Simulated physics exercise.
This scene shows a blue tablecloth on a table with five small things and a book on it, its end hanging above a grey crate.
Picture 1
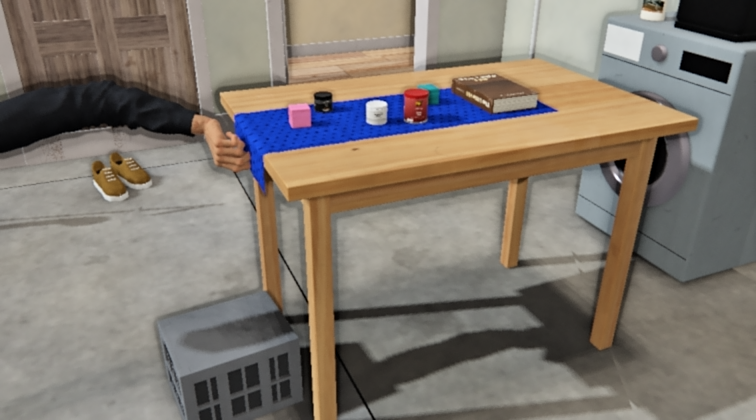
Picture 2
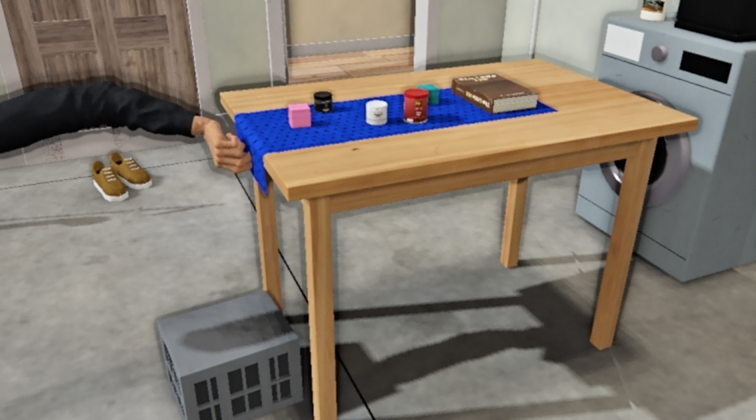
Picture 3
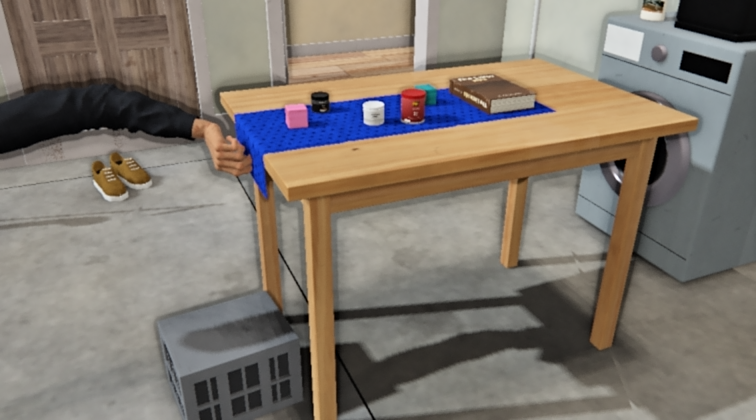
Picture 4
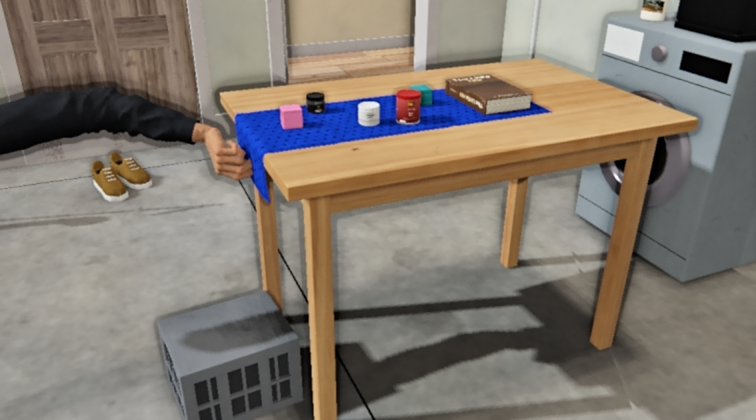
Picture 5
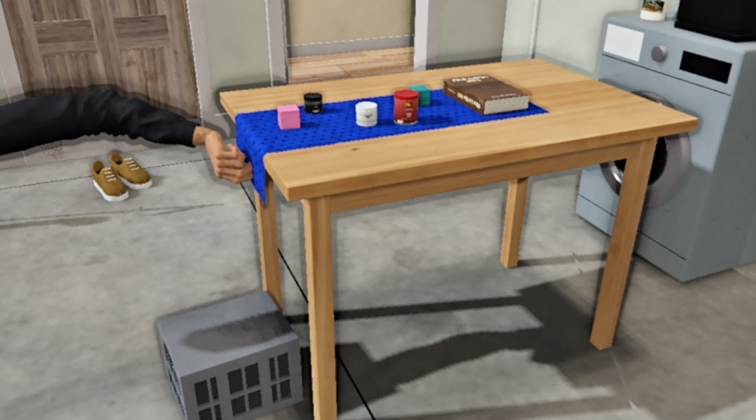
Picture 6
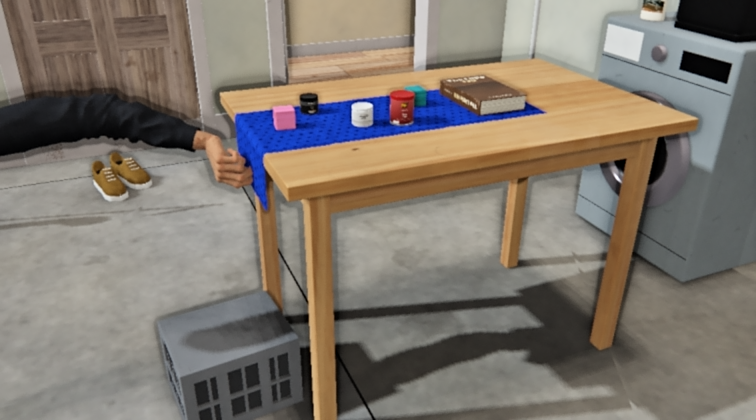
In a grey-floored room with a washing machine at right, seen from slightly above by a still camera, a wooden table stands over a grey crate, with tan shoes by a door. On its blue cloth sit a pink cube, black and white pots, a red can, a turquoise cube and a brown book. A dark-sleeved arm from the left grips the cloth's end and draws it slowly down, the objects shifting slightly left with it.
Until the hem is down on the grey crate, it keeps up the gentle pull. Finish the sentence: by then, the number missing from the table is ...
... four.
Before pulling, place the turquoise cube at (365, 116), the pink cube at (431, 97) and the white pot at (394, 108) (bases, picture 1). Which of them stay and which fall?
Record - turquoise cube lost; pink cube retained; white pot lost.
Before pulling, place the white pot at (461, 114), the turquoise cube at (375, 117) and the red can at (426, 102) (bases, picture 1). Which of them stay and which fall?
Looks like the white pot hangs in there, the turquoise cube ends up down, and the red can hangs in there.
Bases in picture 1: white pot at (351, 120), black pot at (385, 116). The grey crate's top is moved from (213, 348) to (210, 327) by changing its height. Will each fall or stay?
So the white pot leaves, and the black pot leaves.
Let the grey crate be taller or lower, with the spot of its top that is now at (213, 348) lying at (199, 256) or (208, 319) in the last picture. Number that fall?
That would make 1 and 3.
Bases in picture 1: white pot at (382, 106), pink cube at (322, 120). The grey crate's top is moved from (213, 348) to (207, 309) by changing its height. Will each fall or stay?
So the white pot stays there, and the pink cube leaves.
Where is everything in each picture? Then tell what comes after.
In the first frame, hem (266, 196); pink cube (299, 107); black pot (323, 94); white pot (377, 104); red can (416, 92); turquoise cube (428, 87); top of the crate (213, 348).
In the second frame, hem (268, 196); pink cube (299, 107).
In the third frame, hem (268, 199); black pot (320, 94).
In the fourth frame, hem (270, 203); white pot (369, 105); top of the crate (213, 348).
In the fifth frame, hem (265, 207); red can (406, 93).
In the sixth frame, hem (267, 211); pink cube (284, 108); black pot (309, 96); white pot (362, 106); red can (402, 94); turquoise cube (415, 88).
Soon after, hem near (255, 230); pink cube gone.
Then, hem near (257, 288); pink cube, black pot and white pot gone.
At rest, hem on the crate; pink cube, black pot, white pot and red can gone. Over the edge go four.
